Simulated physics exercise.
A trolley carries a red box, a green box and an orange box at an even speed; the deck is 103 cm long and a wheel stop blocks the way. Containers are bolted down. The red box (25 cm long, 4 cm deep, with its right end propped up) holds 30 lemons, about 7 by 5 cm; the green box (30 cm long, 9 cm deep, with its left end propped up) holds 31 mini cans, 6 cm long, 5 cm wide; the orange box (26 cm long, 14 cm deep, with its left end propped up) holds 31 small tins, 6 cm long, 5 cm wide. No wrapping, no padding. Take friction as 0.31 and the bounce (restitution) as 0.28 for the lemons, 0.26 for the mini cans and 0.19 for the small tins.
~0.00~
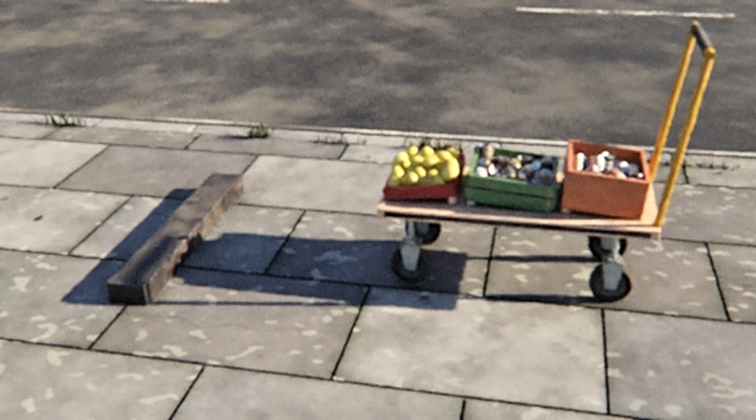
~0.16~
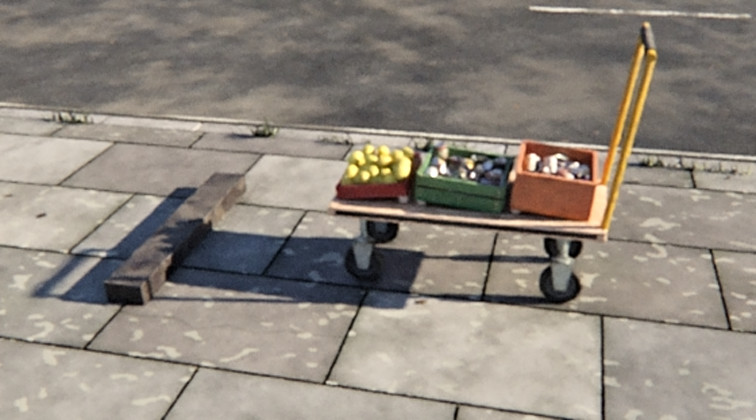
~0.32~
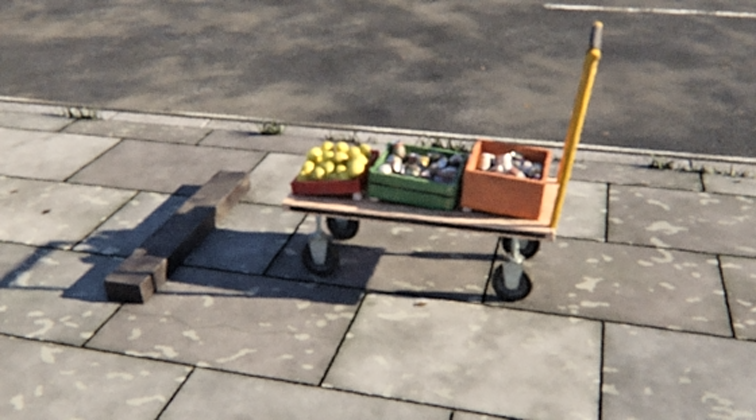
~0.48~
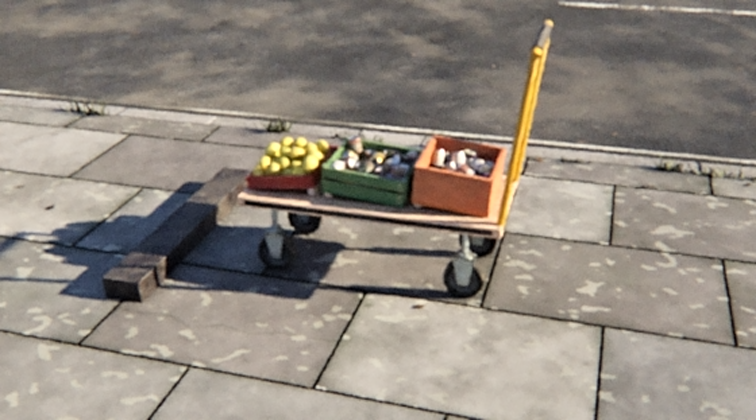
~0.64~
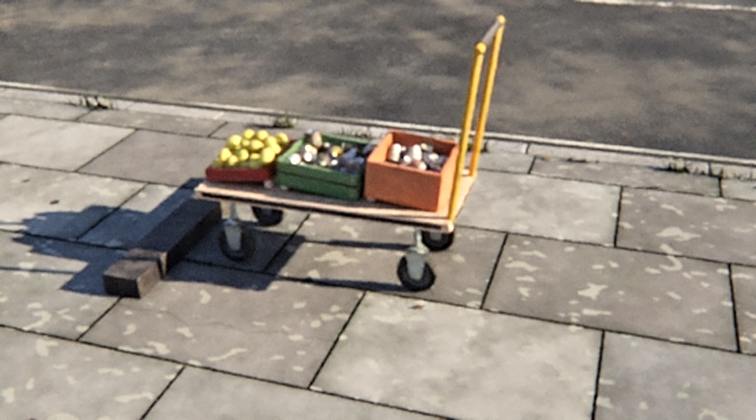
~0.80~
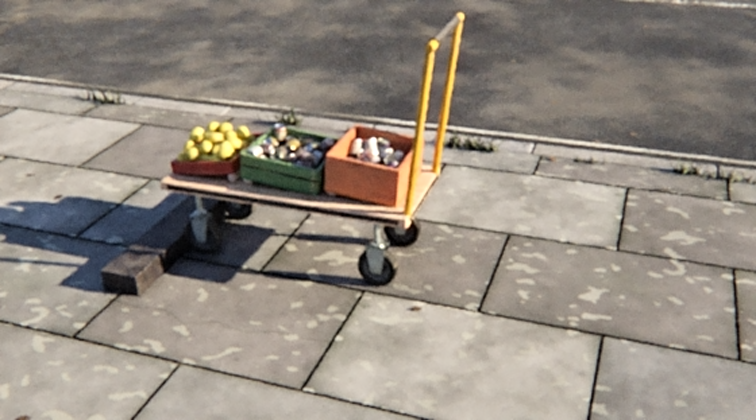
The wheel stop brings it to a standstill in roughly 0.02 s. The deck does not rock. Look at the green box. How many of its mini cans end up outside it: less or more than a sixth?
It sheds fewer than one in six of them.
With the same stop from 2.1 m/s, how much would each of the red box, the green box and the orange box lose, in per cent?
Then red box 40, green box 0, orange box 0 per cent.
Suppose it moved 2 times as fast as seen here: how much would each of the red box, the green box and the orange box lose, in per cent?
Then red box 40, green box 0, orange box 10 per cent.
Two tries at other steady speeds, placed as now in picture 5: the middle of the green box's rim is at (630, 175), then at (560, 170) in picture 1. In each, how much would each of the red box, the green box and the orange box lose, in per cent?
Red box 40 then 40, green box 0 then 0, orange box 0 then 0 per cent.
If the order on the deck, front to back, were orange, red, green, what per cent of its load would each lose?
Then red box 10, green box 0, orange box 0 per cent.
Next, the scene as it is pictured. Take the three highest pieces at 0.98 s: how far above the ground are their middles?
About 50 cm.
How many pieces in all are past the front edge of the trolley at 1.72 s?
Some 8 pieces.
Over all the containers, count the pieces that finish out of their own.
About 8.
After 0.86 s, 1 of 30 out of the red box, 0 of 31 out of the green box and 0 of 31 out of the orange box.
After 0.98 s, 6 of 30 out of the red box, 0 of 31 out of the green box and 0 of 31 out of the orange box.
After 1.21 s, 7 of 30 out of the red box, 0 of 31 out of the green box and 0 of 31 out of the orange box.
When it is over (at 1.72 s), 9 of 30 out of the red box, 0 of 31 out of the green box and 0 of 31 out of the orange box. Asked share, 0 of 31, 0 per cent.
